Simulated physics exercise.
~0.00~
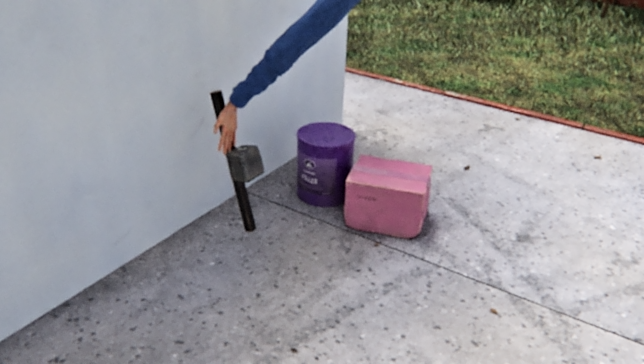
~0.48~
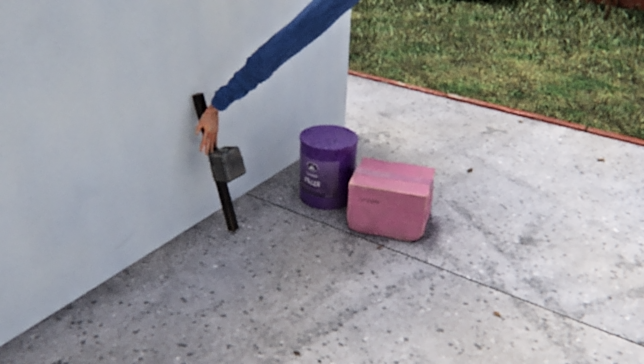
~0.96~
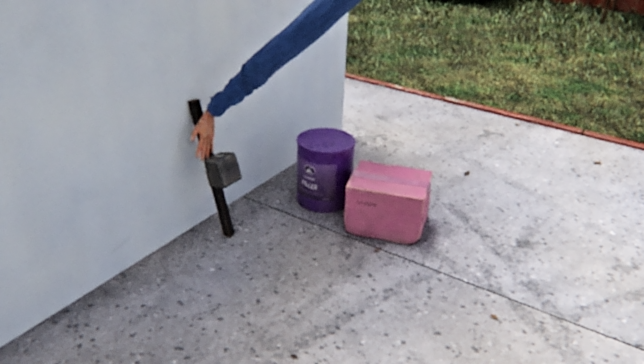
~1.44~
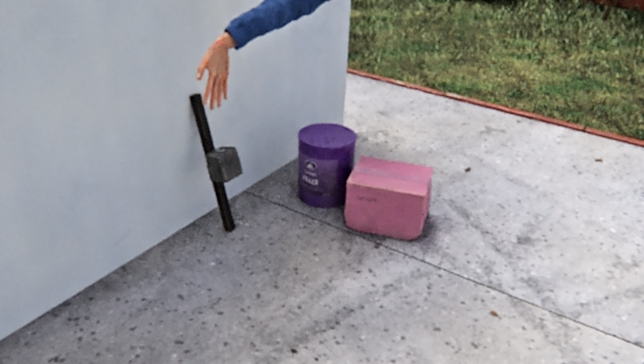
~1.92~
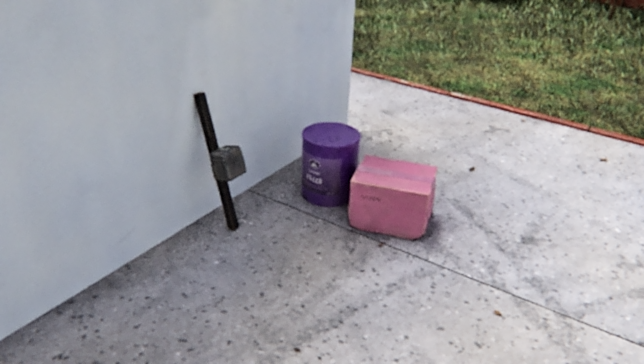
In the video, a hand holding a black pole with a gray block attached shifts it slightly left against a bare wall, beside a purple pail and a pink box. The hand lets go and withdraws, and the pole stays leaning while the pail and box remain in place.
